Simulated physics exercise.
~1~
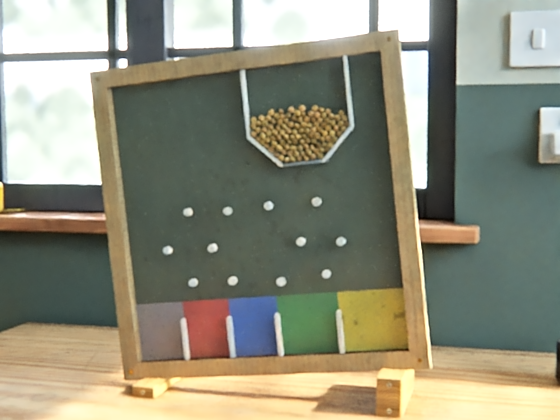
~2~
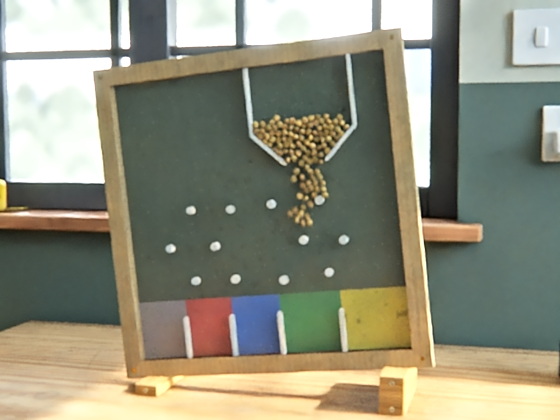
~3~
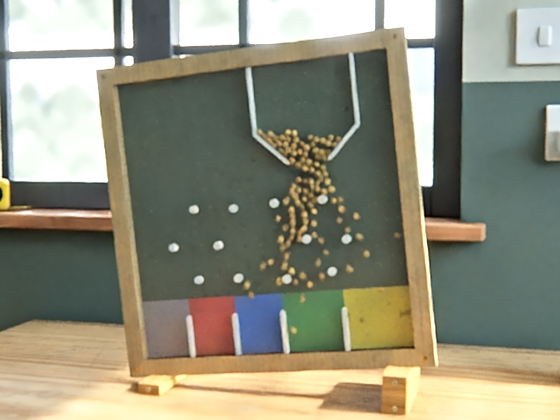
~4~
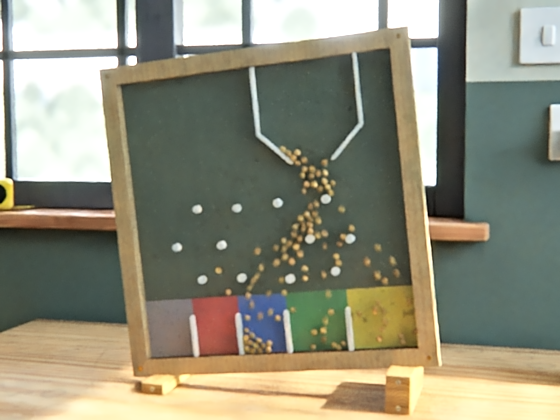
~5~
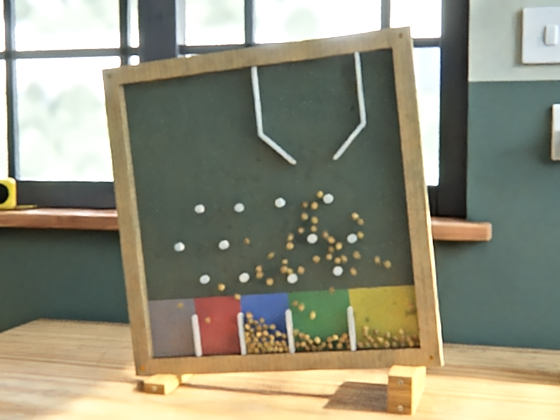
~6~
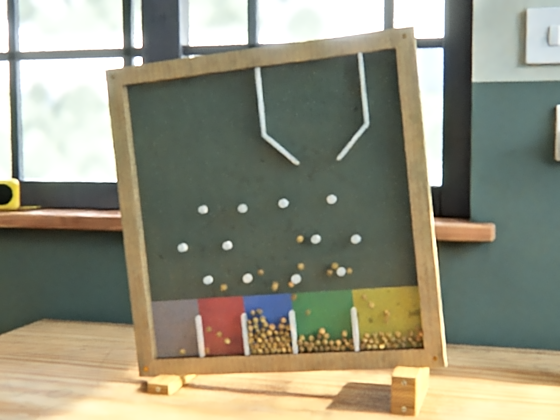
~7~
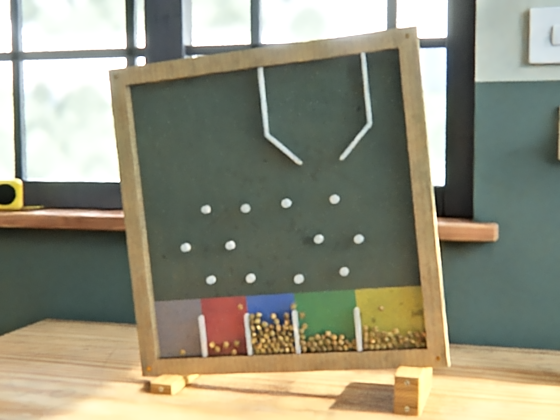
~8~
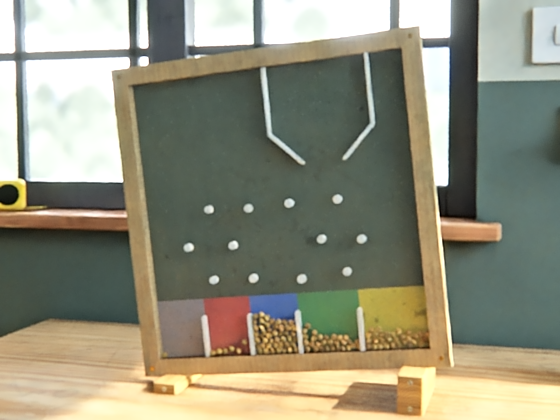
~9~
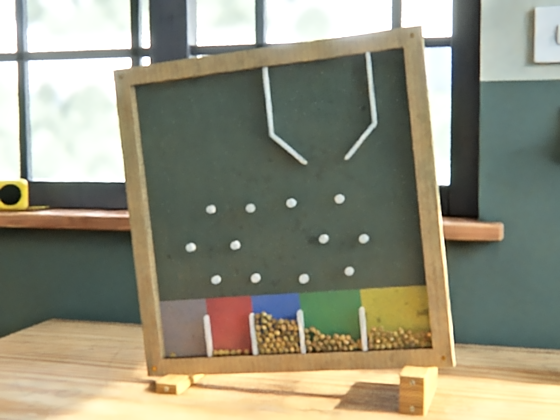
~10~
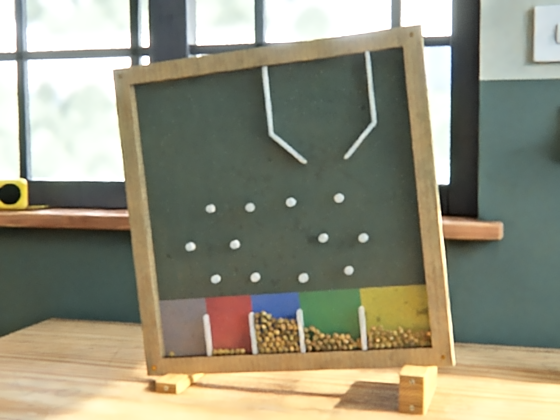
Small round tan beads poured from a white funnel on an upright, wood-framed board, bounced and scattered among the white pegs, and settled in the coloured bins below, with the biggest pile in blue, smaller amounts in green, yellow and red, and grey left empty.
